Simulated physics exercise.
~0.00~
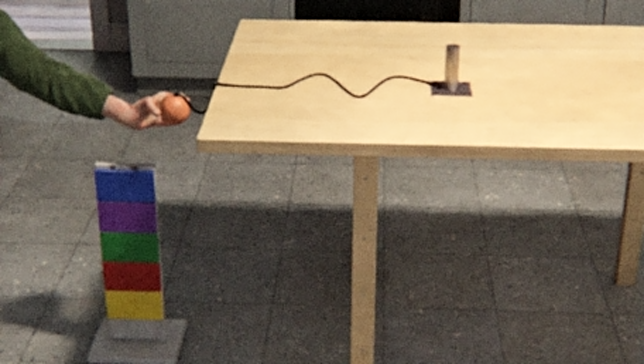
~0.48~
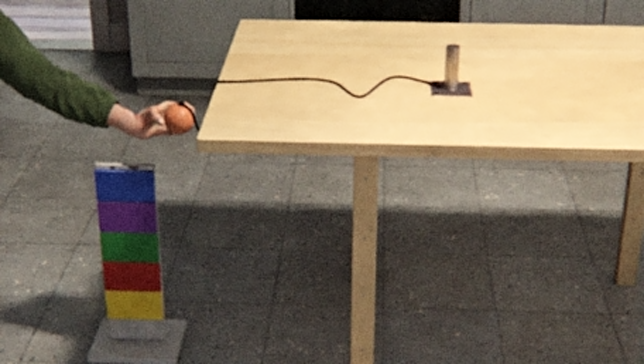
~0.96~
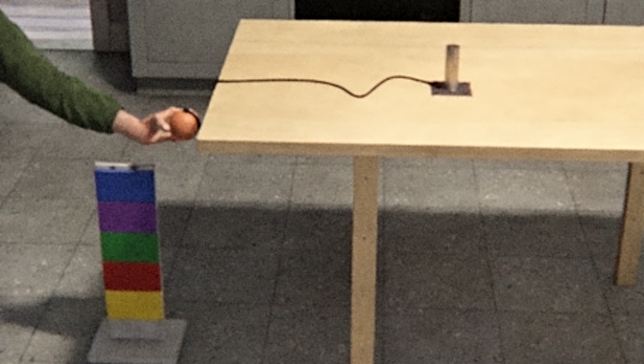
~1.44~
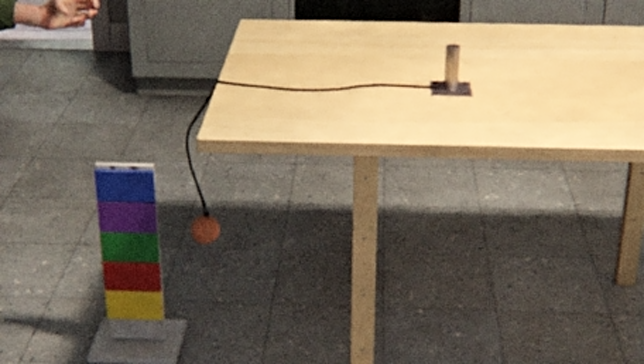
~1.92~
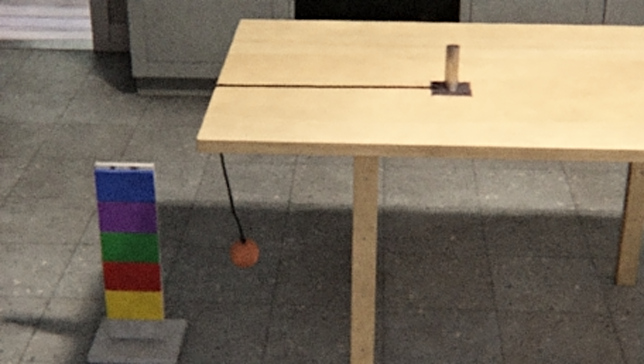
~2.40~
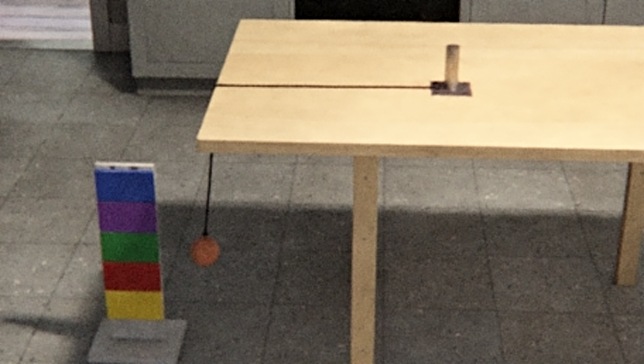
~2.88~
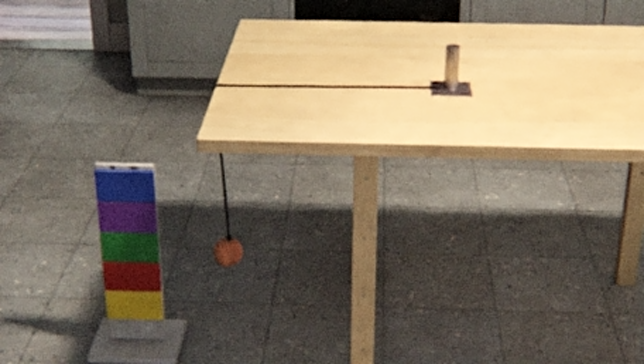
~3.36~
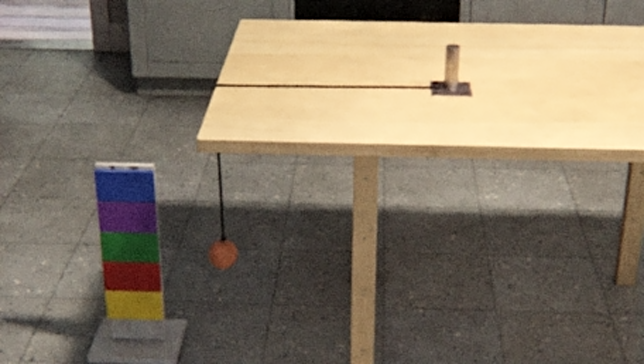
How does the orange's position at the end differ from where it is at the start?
At the start the orange is held in the hand just left of the table's edge, about level with the tabletop. By the end it hangs from the lace below the edge, lower and further right, level with the green band.
